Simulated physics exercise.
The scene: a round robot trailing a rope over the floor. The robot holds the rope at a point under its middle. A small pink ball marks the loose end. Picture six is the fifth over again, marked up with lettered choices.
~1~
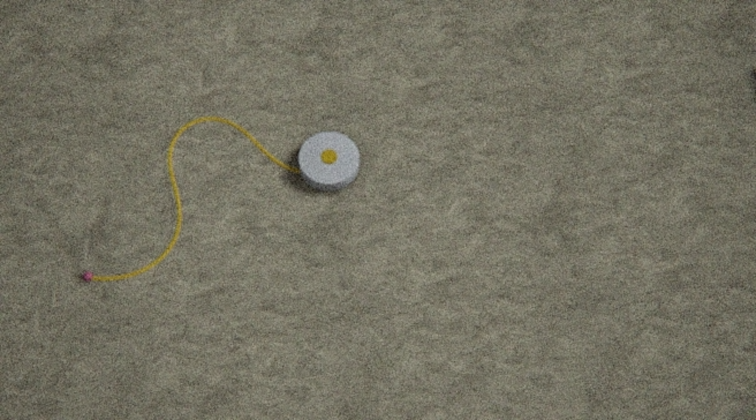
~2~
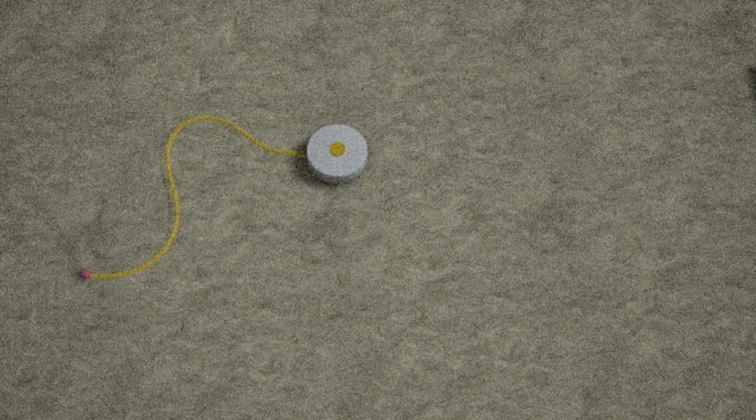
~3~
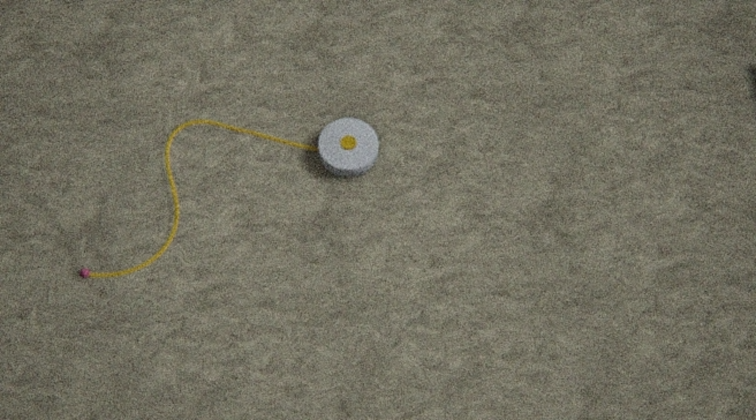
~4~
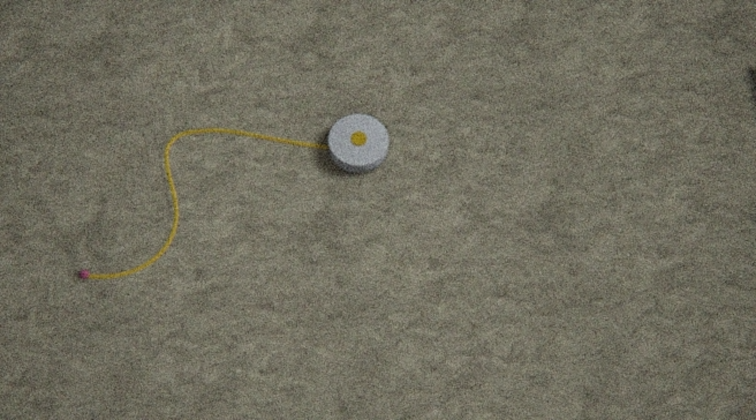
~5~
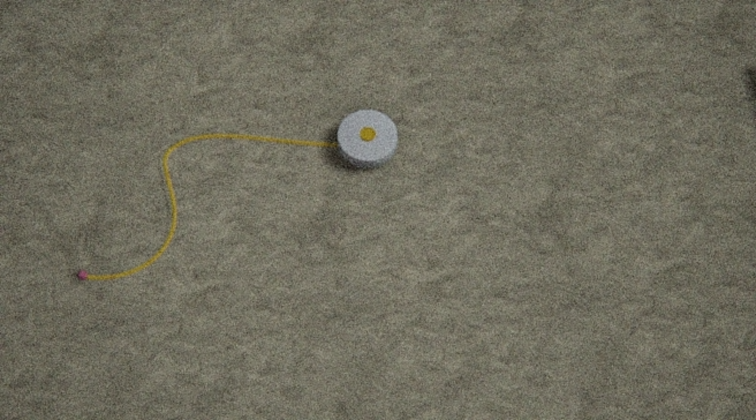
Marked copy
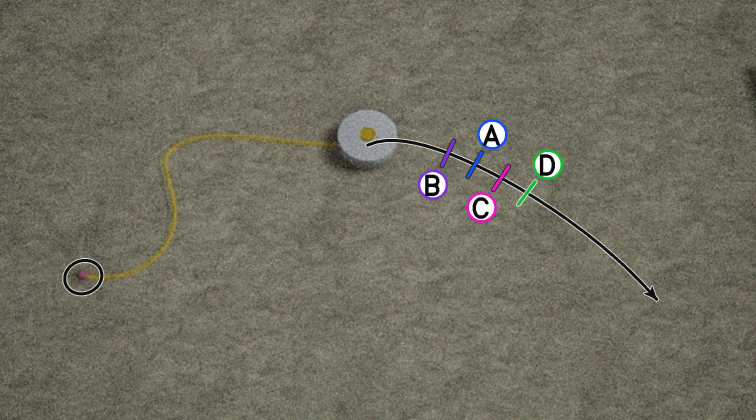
A mottled grey-brown floor fills the view, seen from high above and slightly tilted. A round pale grey robot with a yellow dot on top sits just above the middle, trailing a yellow rope that curves leftward in an S shape to a small pink end at lower left. The robot slides a short way right and slightly upward, drawing the rope's upper bend flatter, while the pink end barely shifts.
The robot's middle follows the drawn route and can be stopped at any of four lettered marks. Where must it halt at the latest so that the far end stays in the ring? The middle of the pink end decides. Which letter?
It should halt at A.
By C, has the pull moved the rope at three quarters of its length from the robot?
Yes.
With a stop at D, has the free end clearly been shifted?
Yes.
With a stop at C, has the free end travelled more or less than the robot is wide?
By then, less.
On the marked copy, A at (475, 165); B at (448, 153); C at (501, 178); D at (527, 193); the ring at (83, 277); the route from (367, 145) via (523, 190) to (657, 300).
Following A. Soon after the start, robot (406, 136), middle of the rope (206, 161), free end (83, 275).
Later, robot (444, 146), middle of the rope (244, 174), free end (83, 276).
In the end, robot (476, 159), middle of the rope (274, 184), free end (94, 276); the free end is still in its ring.
As for the rest, B is safe but short; C drags the free end to (112, 269); D drags the free end to (131, 258).
